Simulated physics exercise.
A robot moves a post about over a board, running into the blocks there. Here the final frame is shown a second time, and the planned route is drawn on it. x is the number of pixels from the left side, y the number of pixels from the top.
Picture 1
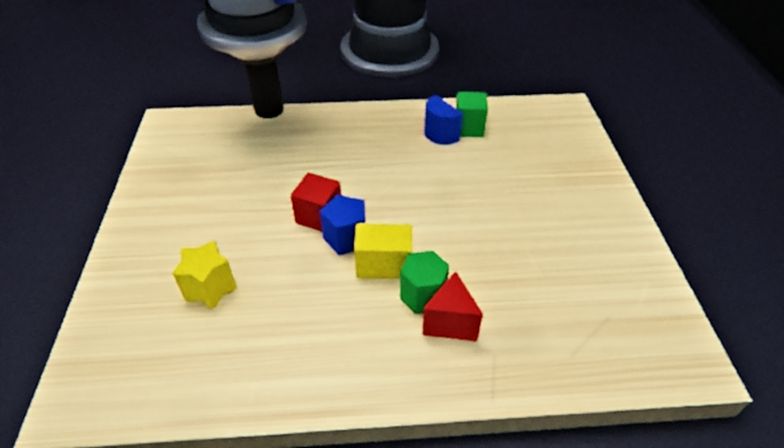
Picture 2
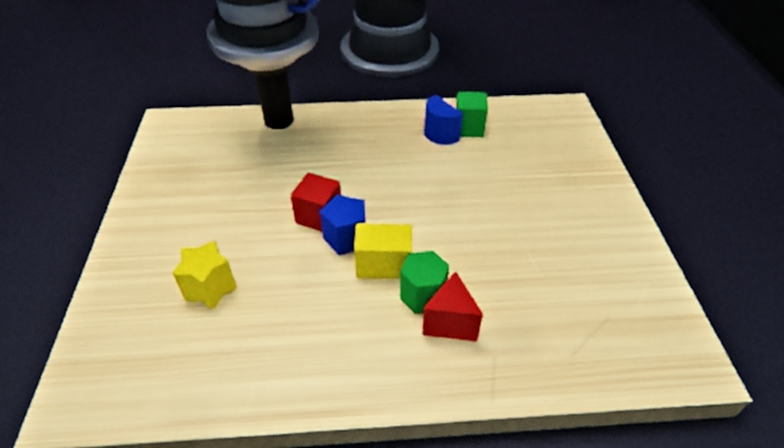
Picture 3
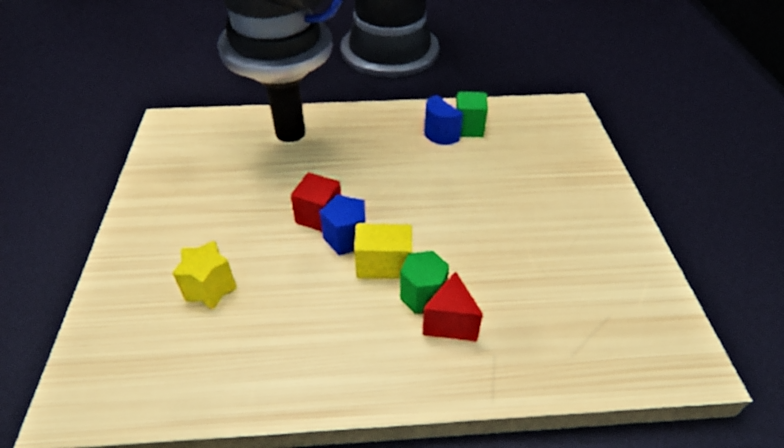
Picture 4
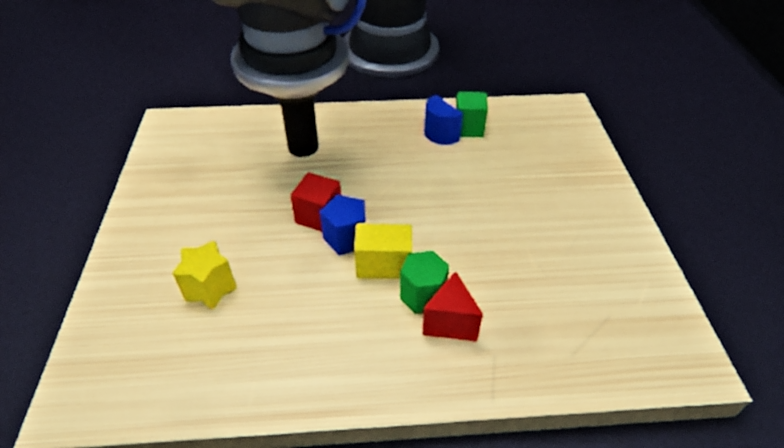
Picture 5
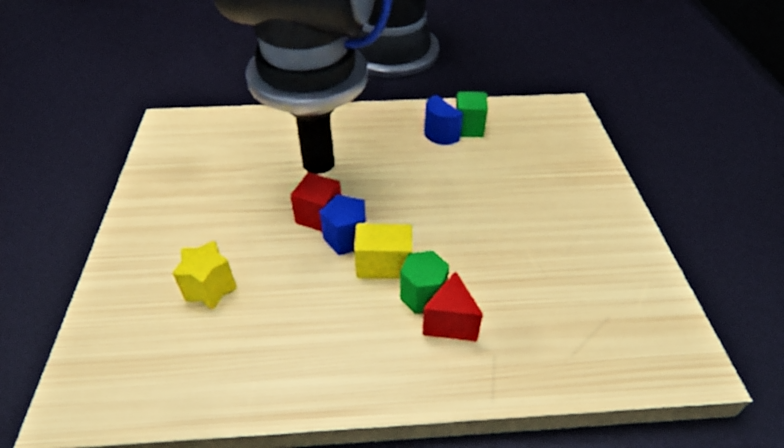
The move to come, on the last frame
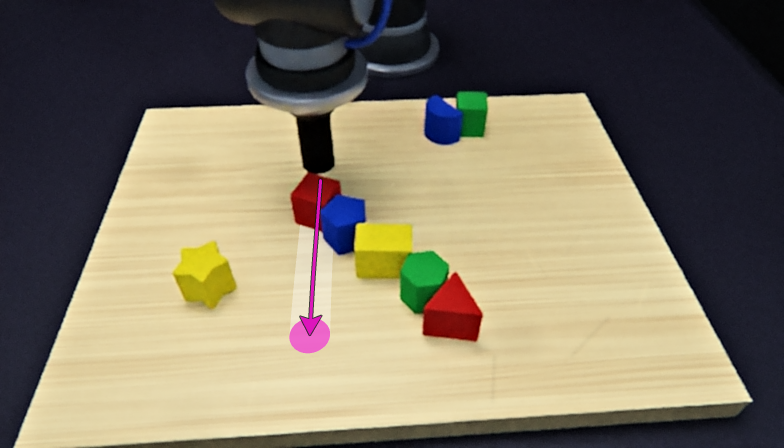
On a pale wooden board, a robot's dark post moves down and slightly right toward a red block among still, colourful blocks.
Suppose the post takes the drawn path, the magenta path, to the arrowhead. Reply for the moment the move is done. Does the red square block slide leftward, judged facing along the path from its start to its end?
No, it doesn't check out.
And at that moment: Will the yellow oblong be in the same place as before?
I expect not.
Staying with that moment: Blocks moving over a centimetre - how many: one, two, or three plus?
The answer will be at least three.
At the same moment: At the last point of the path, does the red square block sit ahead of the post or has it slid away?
In the end it is beside or behind the post.
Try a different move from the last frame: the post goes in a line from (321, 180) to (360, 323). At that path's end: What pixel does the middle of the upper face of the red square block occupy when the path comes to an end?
Somewhere near (297, 226).
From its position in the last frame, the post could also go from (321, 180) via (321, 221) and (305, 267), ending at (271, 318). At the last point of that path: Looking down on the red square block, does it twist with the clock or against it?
That block twists clockwise.
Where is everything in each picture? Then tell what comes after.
The first frame shows lower end of the post (270, 111), tops of blocks, yellow star (200, 260), red square block (315, 188), blue pentagonal block (344, 210), yellow oblong (384, 237).
The second frame shows post (279, 121), blocks as before.
The third frame shows post (291, 133), blocks as before.
The fourth frame shows post (304, 148), blocks as before.
The fifth frame shows post (319, 164), yellow star (200, 260), red square block (315, 188), blue pentagonal block (344, 210), yellow oblong (384, 237).
The drawn path runs from (321, 180) directly to (310, 335).
What follows on the original path. One third of the way, post (315, 208); red square block (298, 221); blue pentagonal block (345, 212), turned 20° anticlockwise.
Two thirds of the way, post (311, 260); red square block (275, 271), turned 35° clockwise; blue pentagonal block (351, 227), turned 35° anticlockwise; yellow oblong (395, 244), turned 30° anticlockwise.
At the end, post (307, 320); yellow star not moved; red square block (262, 286), turned 65° clockwise; blue pentagonal block (351, 227), turned 35° anticlockwise; yellow oblong (395, 244), turned 30° anticlockwise.
